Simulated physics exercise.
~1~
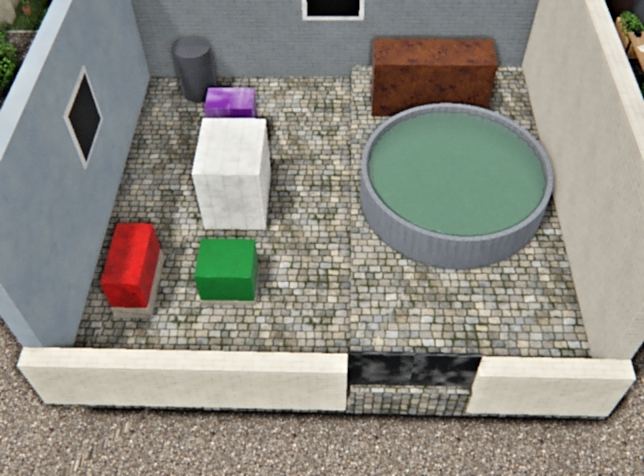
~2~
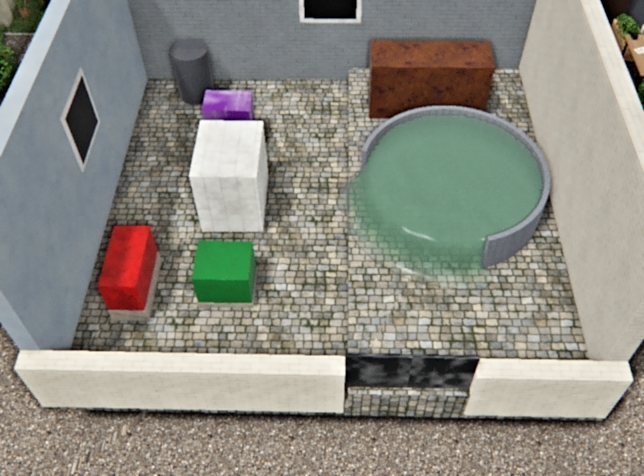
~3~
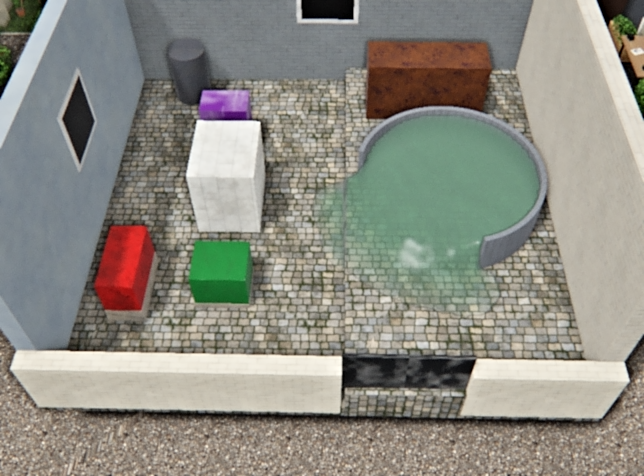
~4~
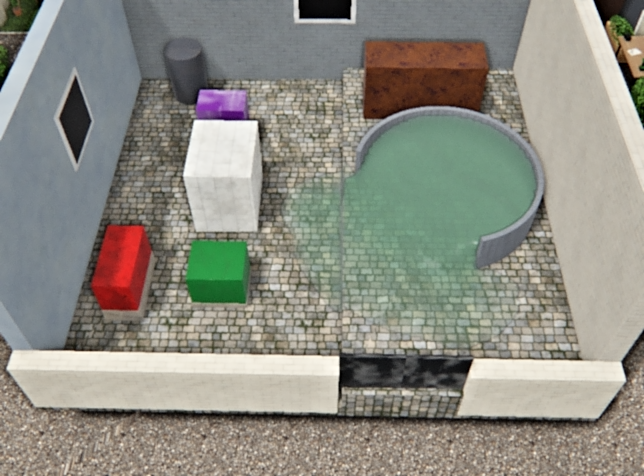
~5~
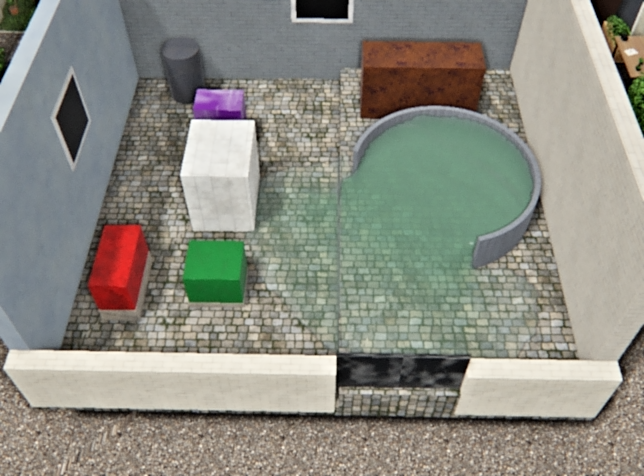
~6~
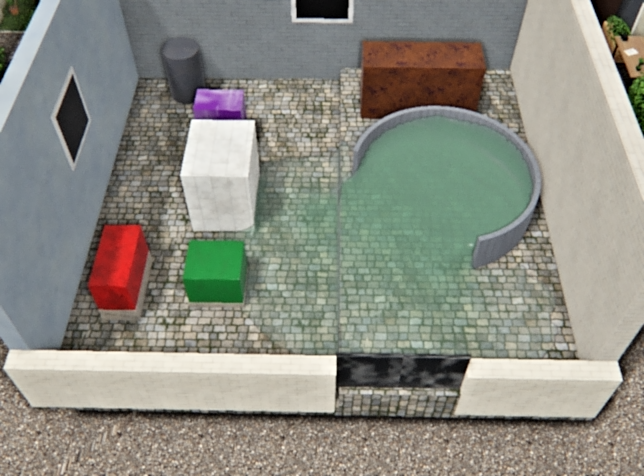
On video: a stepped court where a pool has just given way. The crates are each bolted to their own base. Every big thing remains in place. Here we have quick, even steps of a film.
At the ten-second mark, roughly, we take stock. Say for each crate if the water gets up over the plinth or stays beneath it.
At the purple crate the water stays beneath; at the red crate the water gets over; at the green crate the water gets over.
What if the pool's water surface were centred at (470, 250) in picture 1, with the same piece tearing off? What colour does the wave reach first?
It is the crate marked green.
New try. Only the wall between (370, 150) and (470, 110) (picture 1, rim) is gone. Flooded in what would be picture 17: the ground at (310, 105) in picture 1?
Inundated.
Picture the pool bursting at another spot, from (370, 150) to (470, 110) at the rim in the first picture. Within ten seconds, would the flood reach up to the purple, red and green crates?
Result - purple crate gets flooded; red crate is not reached; green crate gets flooded.
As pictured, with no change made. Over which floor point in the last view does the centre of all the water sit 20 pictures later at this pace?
(284, 272).
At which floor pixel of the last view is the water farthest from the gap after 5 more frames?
The wet point farthest out is around (102, 254).
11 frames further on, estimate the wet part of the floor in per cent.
Roughly 60 percent, I reckon.
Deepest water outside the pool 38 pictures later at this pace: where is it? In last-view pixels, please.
That would be (128, 118).
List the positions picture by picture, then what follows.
The round pool at (455, 170) is whole and still, in the first frame.
Water pours out at (390, 238) and has run to (484, 279), in the second frame.
Water pours out at (387, 240) and has run to (493, 295), in the third frame.
Water pours out at (384, 240) and has run to (507, 314), in the fourth frame.
Water pours out at (381, 241) and has run to a hidden place, in the fifth frame.
Water pours out at (381, 241) and has run to a hidden place, in the sixth frame.
A moment on, water covers 40 % of the floor; the purple crate water round its plinth, the red crate water round its plinth, the green crate water round its plinth.
Next, water covers 60 % of the floor; the purple crate water round its plinth, the red crate water round its plinth, the green crate water round its plinth.
Then, water covers 75 % of the floor; the purple crate water round its plinth, the red crate water round its plinth, the green crate water round its plinth.
Later, water covers 85 % of the floor; the purple crate water round its plinth, the red crate water round its plinth, the green crate water round its plinth.
In the end, water covers 85 % of the floor; the purple crate stayed above the water, the red crate was topped, the green crate was topped.
